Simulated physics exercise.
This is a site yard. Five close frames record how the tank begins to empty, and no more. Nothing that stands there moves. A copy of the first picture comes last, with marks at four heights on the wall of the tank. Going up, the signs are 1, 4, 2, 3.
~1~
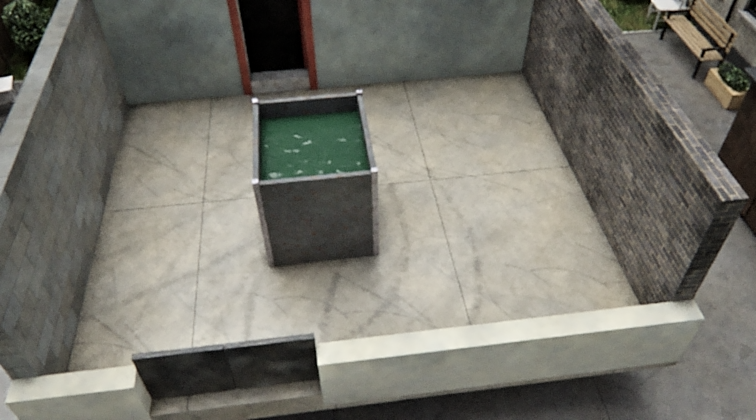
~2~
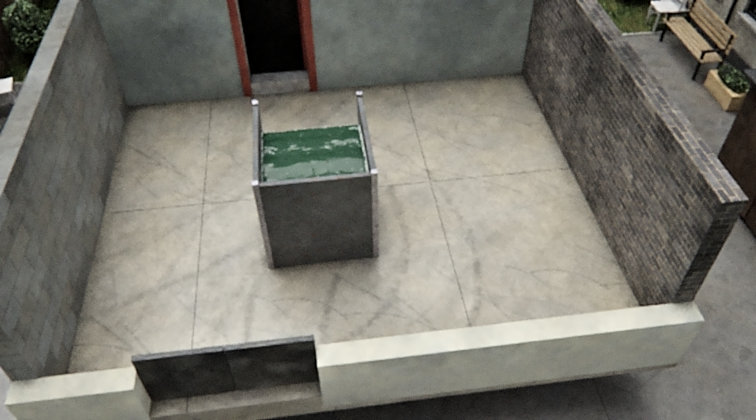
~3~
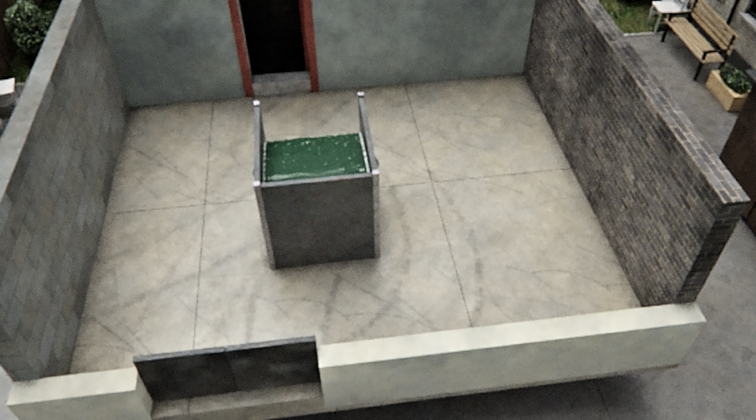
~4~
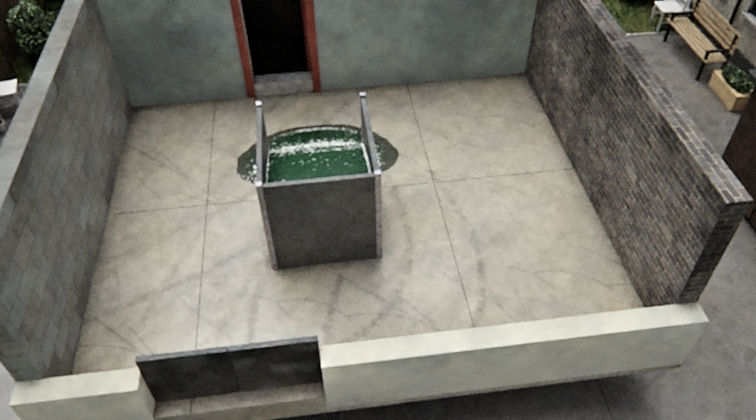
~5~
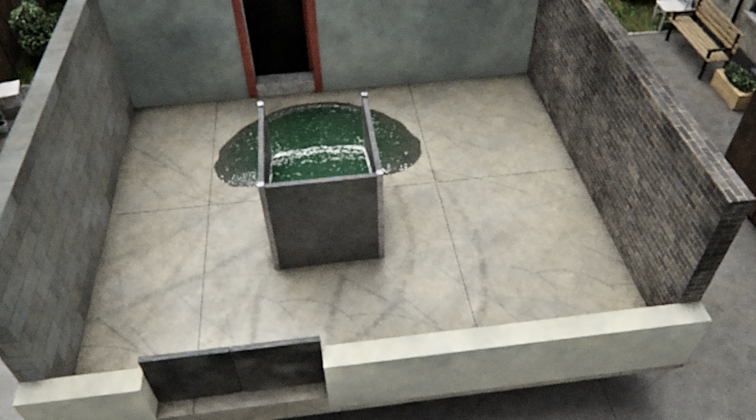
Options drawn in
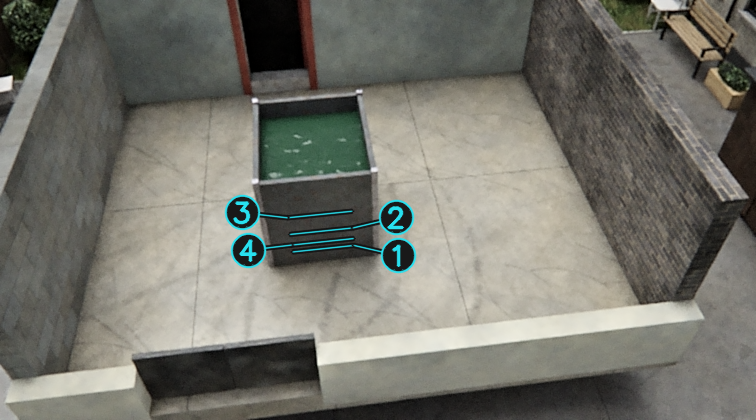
A walled yard had a dark tank of green water standing at rest in the middle, then its back side opened and the water poured out behind it, spreading across the pale floor on both sides.
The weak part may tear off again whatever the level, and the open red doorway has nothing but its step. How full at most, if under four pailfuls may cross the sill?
The answer is mark 2.
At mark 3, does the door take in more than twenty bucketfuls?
No.
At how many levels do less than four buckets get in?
Three of the four.
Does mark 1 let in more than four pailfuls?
No.
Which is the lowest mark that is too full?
That is mark 3.
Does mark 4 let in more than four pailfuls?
No.
On the marked copy, 1 at (323, 248); 2 at (321, 231); 3 at (319, 214); 4 at (322, 241); from the bottom up 1, 4, 2, 3.
Choosing 1, nothing gets over.
Choosing 2, a bucket or two gets in.
Choosing 3, about 9 bucketfuls get in.
Choosing 4, nothing gets over.
